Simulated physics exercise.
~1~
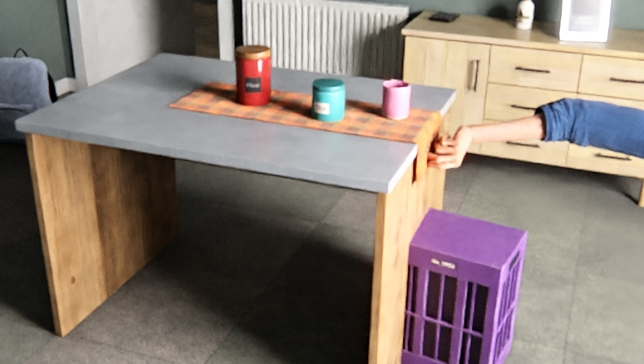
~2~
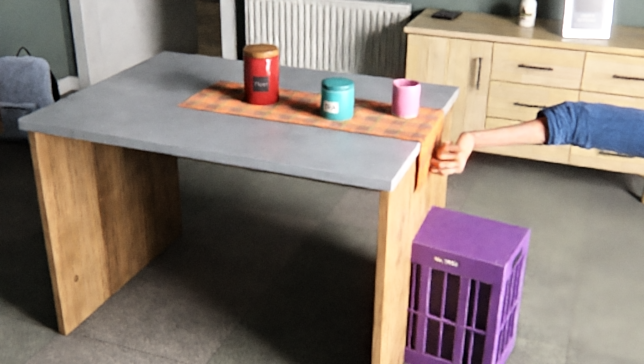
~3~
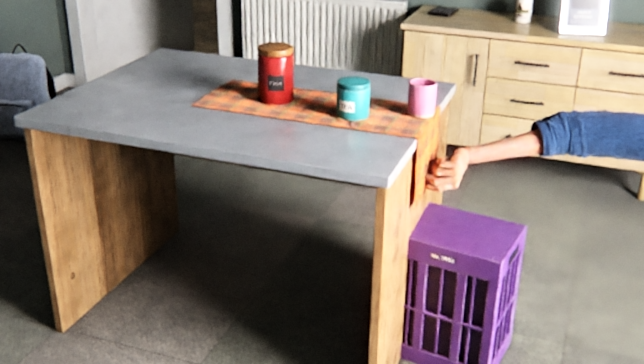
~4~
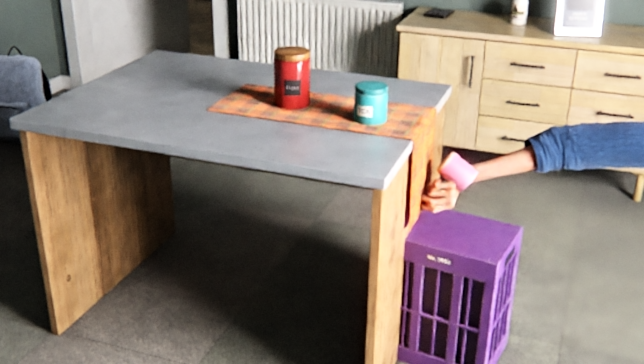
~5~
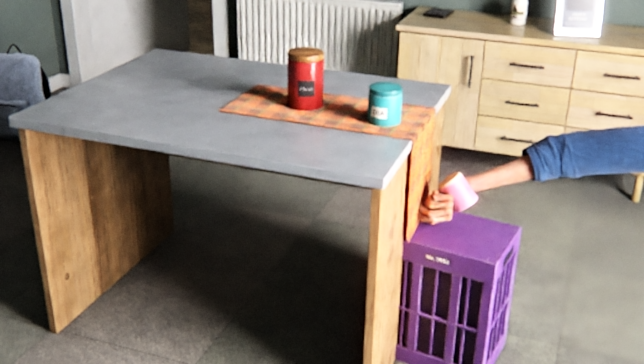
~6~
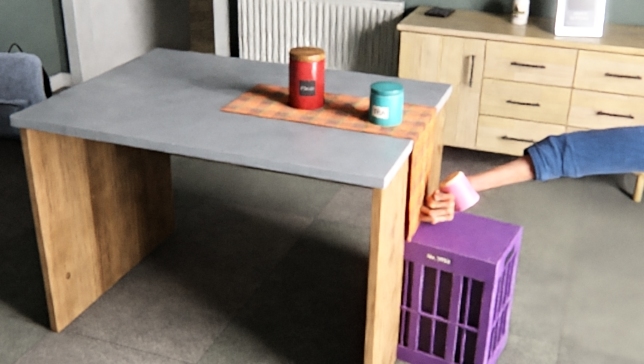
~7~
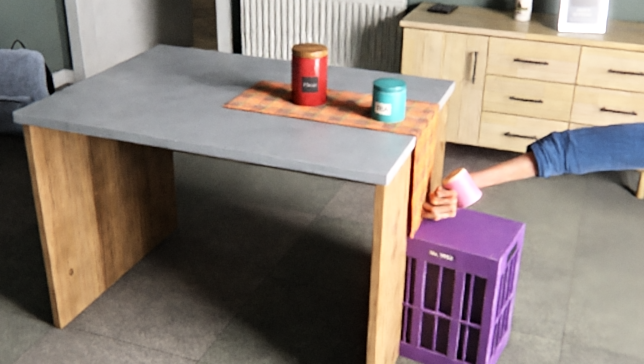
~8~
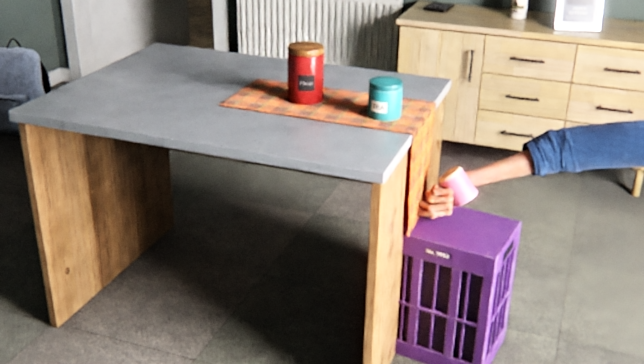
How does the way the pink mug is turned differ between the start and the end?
At the start the pink mug is upright on the runner, and at the end it is upside down, past the edge of the table.
